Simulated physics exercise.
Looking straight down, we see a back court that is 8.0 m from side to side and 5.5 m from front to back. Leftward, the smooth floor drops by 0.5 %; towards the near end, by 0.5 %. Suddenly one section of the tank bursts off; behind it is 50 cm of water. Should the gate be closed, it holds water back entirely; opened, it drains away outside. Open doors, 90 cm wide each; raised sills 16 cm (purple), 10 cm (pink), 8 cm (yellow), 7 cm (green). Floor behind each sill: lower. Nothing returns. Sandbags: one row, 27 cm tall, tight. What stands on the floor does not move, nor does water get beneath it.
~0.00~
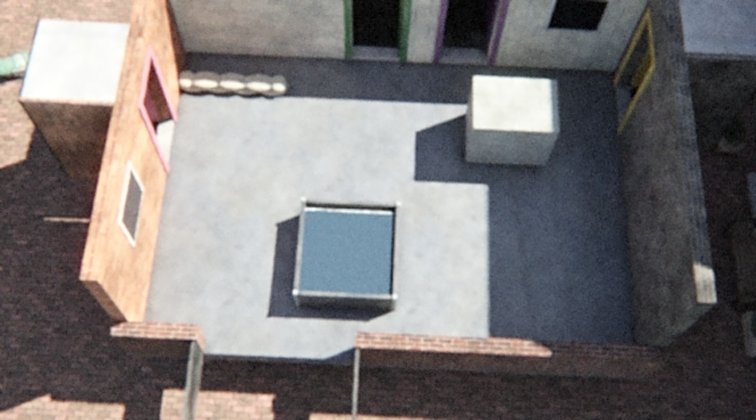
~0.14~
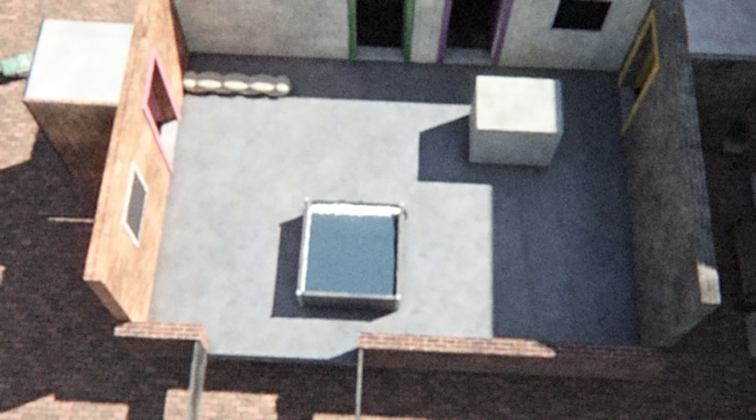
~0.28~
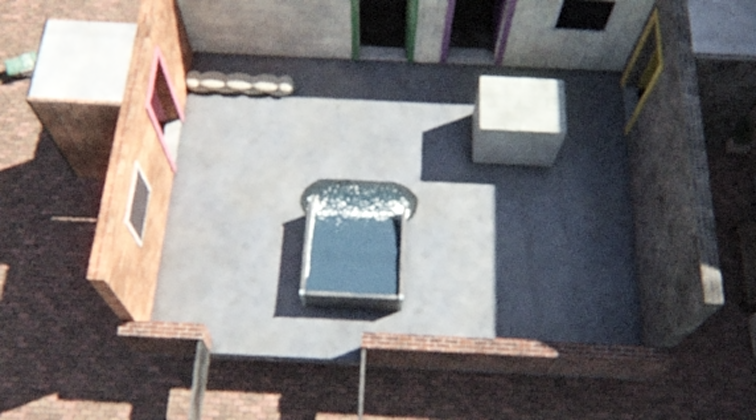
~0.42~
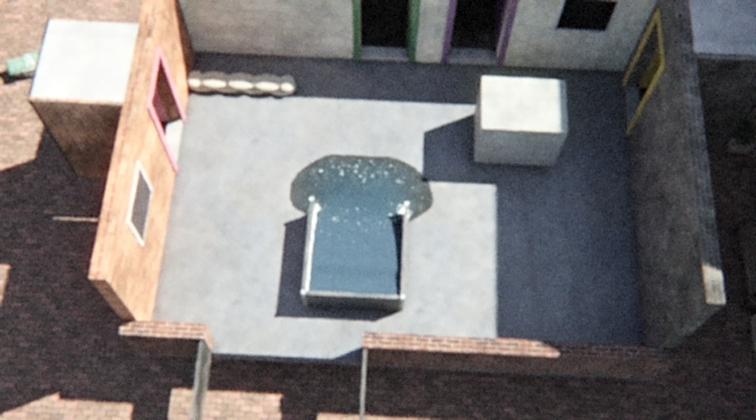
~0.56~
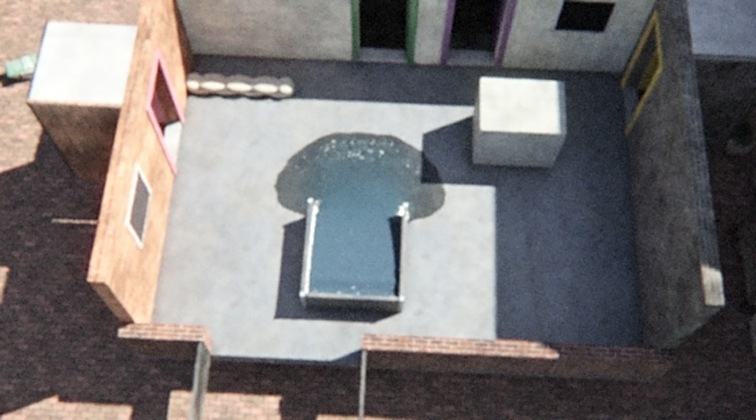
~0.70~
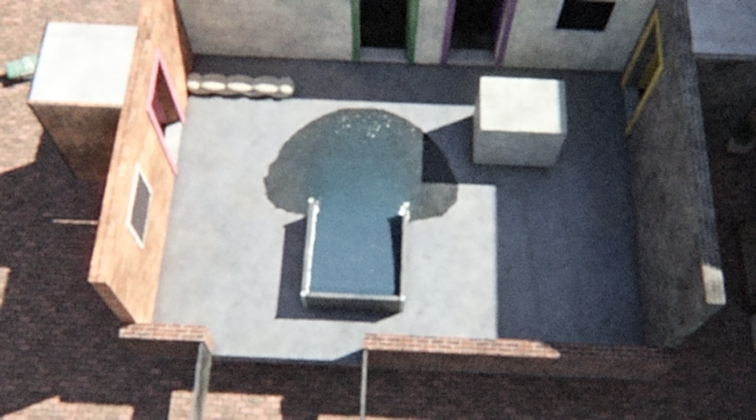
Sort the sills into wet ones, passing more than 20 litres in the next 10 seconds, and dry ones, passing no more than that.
Purple door: Dry; pink door: Dry; yellow door: Dry; green door: Wet.
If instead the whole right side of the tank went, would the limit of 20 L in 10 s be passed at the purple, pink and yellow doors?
Result: Purple limit not passed, pink limit not passed, yellow limit not passed.
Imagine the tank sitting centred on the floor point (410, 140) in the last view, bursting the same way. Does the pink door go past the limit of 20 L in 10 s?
Well, pink ends up inside the mark.
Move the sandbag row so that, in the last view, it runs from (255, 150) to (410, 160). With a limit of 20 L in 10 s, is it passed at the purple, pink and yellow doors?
Doors: Purple stays under / pink stays under / yellow stays under.
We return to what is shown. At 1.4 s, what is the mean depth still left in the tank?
Roughly 23 centimetres.
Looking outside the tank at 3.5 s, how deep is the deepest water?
Peak depth: Approx. 20 cm.
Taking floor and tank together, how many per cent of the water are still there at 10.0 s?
Near 88 in a hundred is still there.
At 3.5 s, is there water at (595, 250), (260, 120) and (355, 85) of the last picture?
Status of the three spots: Free of it, inundated, inundated.
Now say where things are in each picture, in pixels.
The tank at (348, 249) is whole and still, 50 cm deep, in the first picture.
The front is at a hidden place, 0.8 m from the gap on the tank's far side; 0.2 m2 of floor is under water; 50 cm left at the back of the tank, in the second picture.
Water pours out on the tank's far side and has run 1.0 m, to (412, 198); typically 8 cm deep outside, 50 cm at the tank's back, in the third picture.
The front is at (421, 183), 1.3 m from the gap on the tank's far side; 2.0 m2 of floor is under water; 49 cm left at the back of the tank, in the fourth picture.
The front is at (333, 138), 1.7 m from the gap on the tank's far side; 3.1 m2 of floor is under water; 43 cm left at the back of the tank, in the fifth picture.
The front is at (375, 113), 2.1 m from the gap on the tank's far side; 4.4 m2 of floor is under water; 43 cm left at the back of the tank, in the sixth picture.
After 1.4 s water covers 25 % of the floor and is deepest (19 cm) near (339, 212); purple door not reached, pink door not reached, yellow door not reached, green door 12 cm at the sill, 6 L in.
After 2.2 s water covers 30 % of the floor and is deepest (22 cm) near (320, 60); purple door 12 cm at the sill, 0 L in, pink door not reached, yellow door not reached, green door 19 cm at the sill, 59 L in.
After 3.5 s water covers 40 % of the floor and is deepest (20 cm) near (193, 63); purple door 10 cm at the sill, 0 L in, pink door 7 cm at the sill, 0 L in, yellow door not reached, green door 12 cm at the sill, 111 L in.
After 6.0 s water covers 55 % of the floor and is deepest (11 cm) near (200, 80); purple door 4 cm at the sill, 0 L in, pink door 5 cm at the sill, 0 L in, yellow door 6 cm at the sill, 0 L in, green door 4 cm at the sill, 123 L in.
After 10.0 s water covers 85 % of the floor and is deepest (8 cm) near (150, 337); purple door 3 cm at the sill, 0 L in, pink door 5 cm at the sill, 0 L in, yellow door 2 cm at the sill, 0 L in, green door 3 cm at the sill, 123 L in.
